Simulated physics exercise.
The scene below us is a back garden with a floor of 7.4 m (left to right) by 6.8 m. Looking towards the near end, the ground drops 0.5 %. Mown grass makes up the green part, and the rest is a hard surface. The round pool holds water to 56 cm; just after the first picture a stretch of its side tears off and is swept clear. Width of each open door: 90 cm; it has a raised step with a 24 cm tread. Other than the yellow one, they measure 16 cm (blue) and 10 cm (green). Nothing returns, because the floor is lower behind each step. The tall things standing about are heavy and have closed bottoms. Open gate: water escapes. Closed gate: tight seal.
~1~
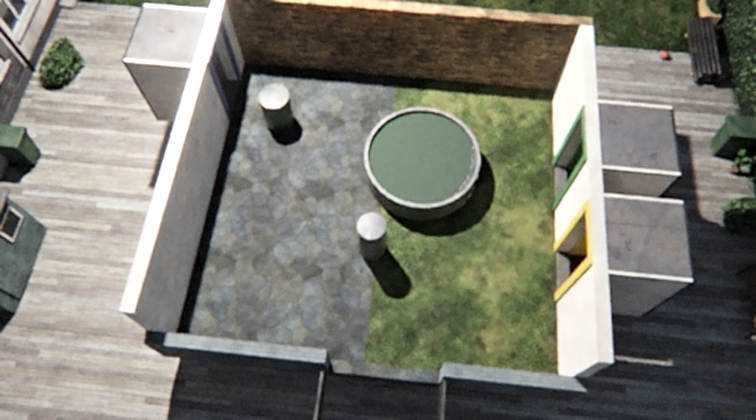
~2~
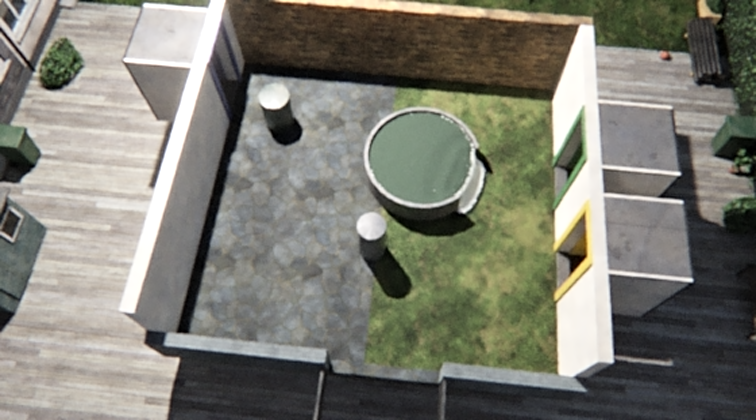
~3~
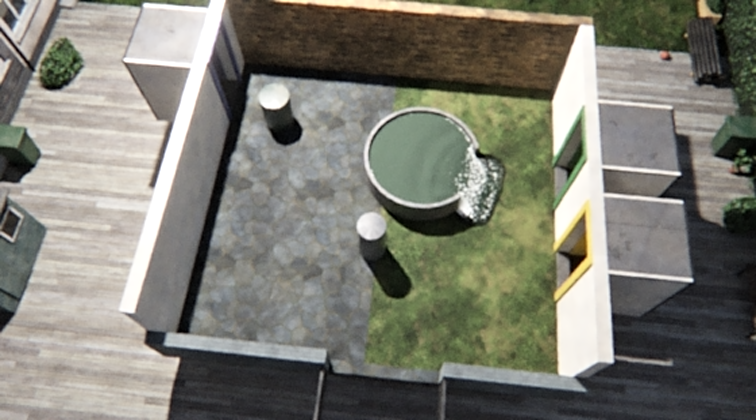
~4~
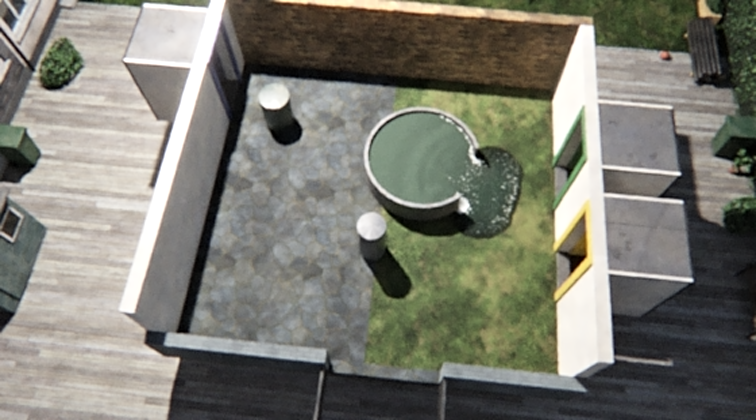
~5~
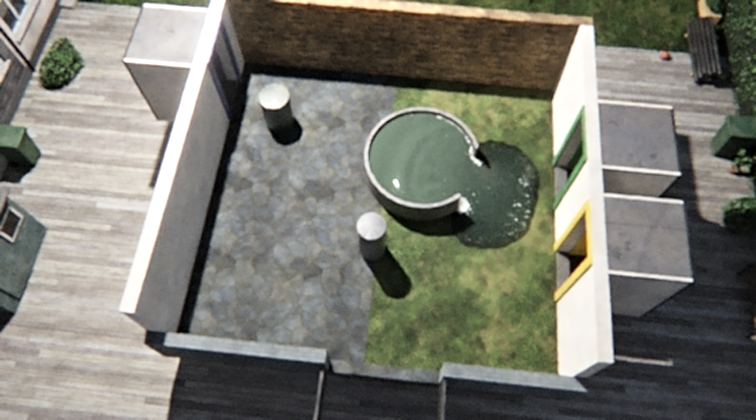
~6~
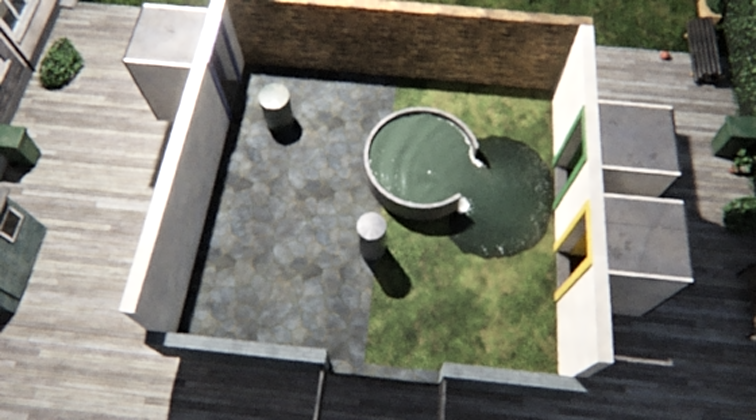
A walled back garden, half grey paving and half mown grass, is seen from high above by a camera that stays still. A round pool of green water stands near the middle with two pale posts to its left and below, a brick wall behind, and green-edged and yellow-edged openings on the right. The pool's right side breaks away, and water pours out in white froth, then spreads rightward and downward across the grass in a widening dark sheet.
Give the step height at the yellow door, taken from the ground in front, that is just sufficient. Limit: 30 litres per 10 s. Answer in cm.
Roughly 10.5 cm above the ground in front.
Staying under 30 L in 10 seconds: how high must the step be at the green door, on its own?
About 21 cm at green.
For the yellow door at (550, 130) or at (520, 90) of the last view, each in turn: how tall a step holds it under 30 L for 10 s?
You'd want roughly 5.5 cm there first, then roughly 6.5 cm.
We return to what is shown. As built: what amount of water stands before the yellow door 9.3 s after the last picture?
Lab note: Depth approx. 7.0 cm.
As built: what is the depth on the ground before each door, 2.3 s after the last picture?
Lab note, cm: Blue 0; green 20; yellow 13.
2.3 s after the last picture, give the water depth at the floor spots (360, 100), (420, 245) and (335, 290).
Roughly 0, 0 and 0 cm, in turn.
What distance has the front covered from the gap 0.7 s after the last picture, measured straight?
Some 2.8 m out.
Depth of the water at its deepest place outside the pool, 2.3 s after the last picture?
22 cm.
Then, 0.7 s after the last picture water covers 15 % of the floor, deepest (29 cm) near (555, 211); 9 cm at the yellow door, 0 litres in over its 8 cm step.
Then, 2.3 s after the last picture water covers 25 % of the floor, deepest (22 cm) near (555, 196); 13 cm at the yellow door, 33 litres in over its 8 cm step.
Then, 9.3 s after the last picture water covers 75 % of the floor, deepest (8 cm) near (559, 383); 7 cm at the yellow door, 55 litres in over its 8 cm step.
At the yellow door as built, the water peaked near 16 cm, 1.3 s after the last picture.
With a step of 9 cm, 43 litres would have come in within the 10 s; with 12 cm, 20 litres. So under 30 litres takes about 10.5 cm.
